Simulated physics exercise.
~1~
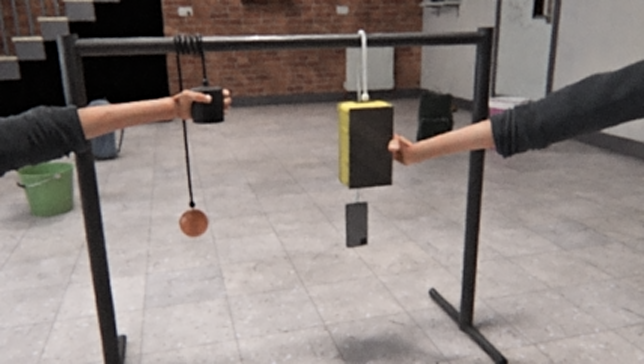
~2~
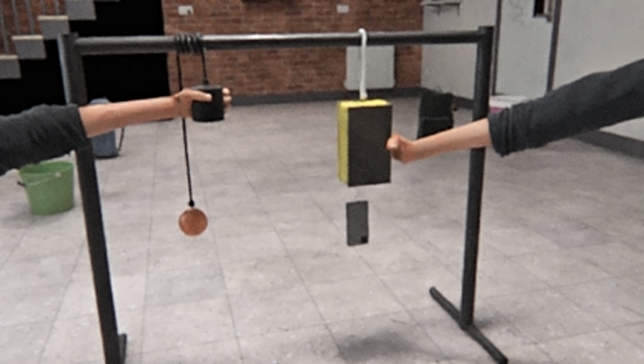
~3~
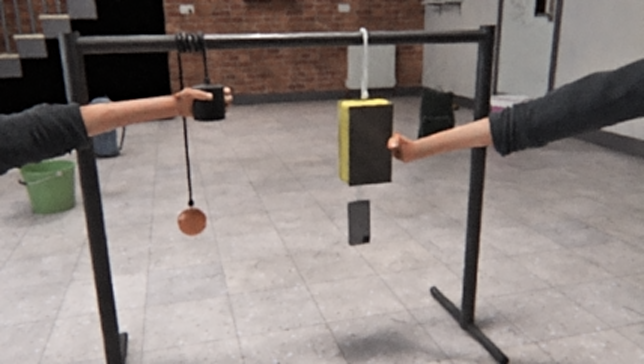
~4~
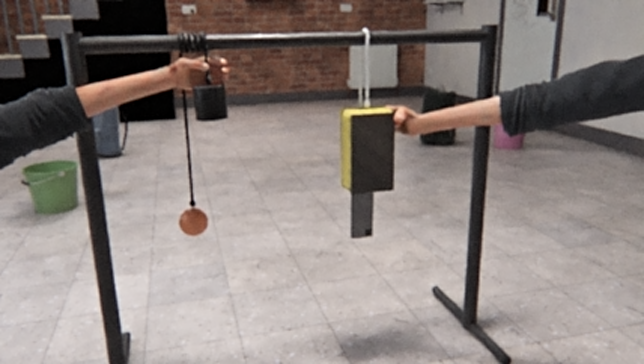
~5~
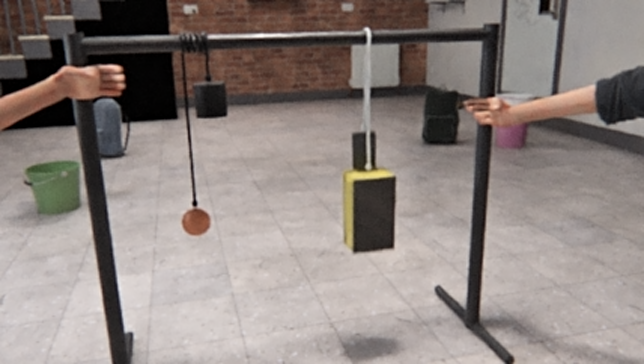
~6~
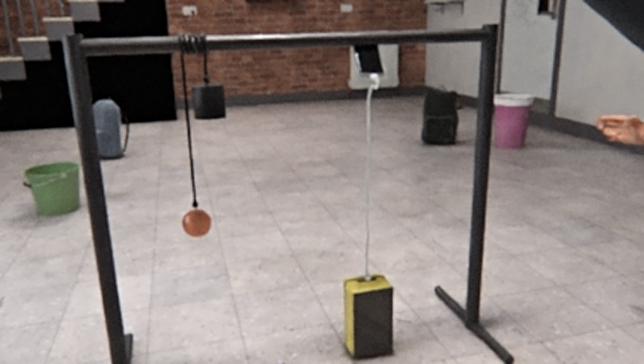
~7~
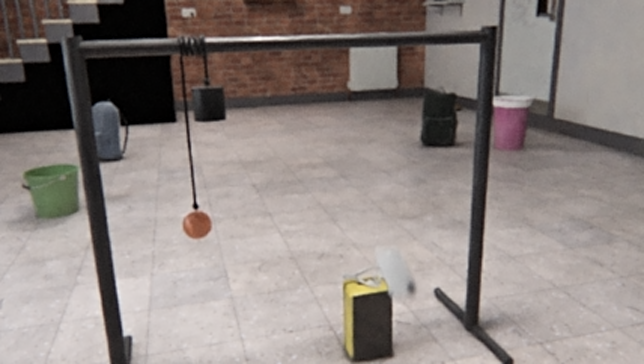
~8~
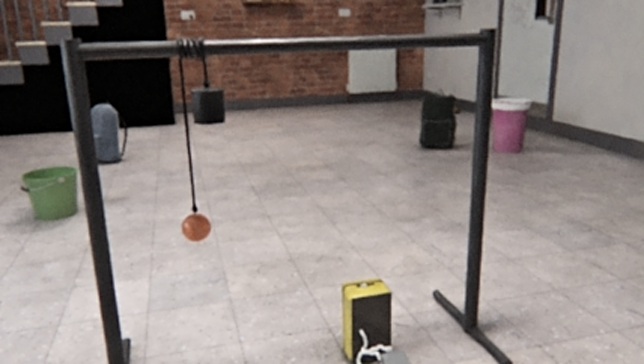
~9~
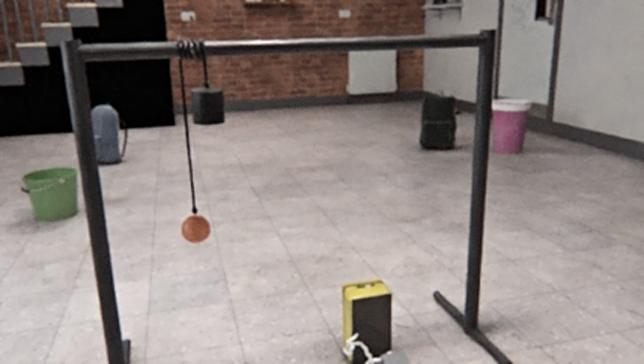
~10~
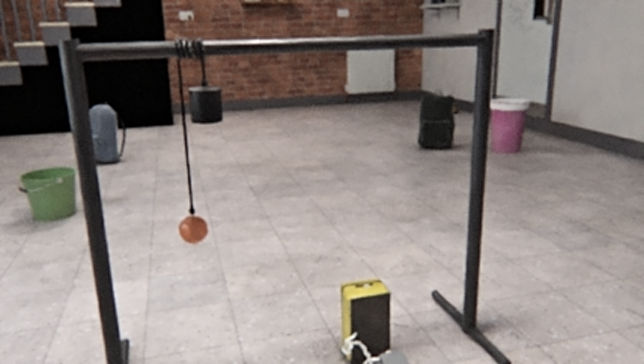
At the start, one hand holds a small dark object at the left of a metal frame, its black cord looped around the bar with an orange ball hanging below, while another hand steadies a yellow and black case on a white cord, a phone-like object dangling beneath it. Both hands let go and draw away. The dark object stays hanging near the bar, but the case slides down as the phone rises. The case reaches the floor with the phone up at the bar. The phone then tumbles down, bringing the cord with it. Finally, both lie on the floor, while the ball and dark object still hang.
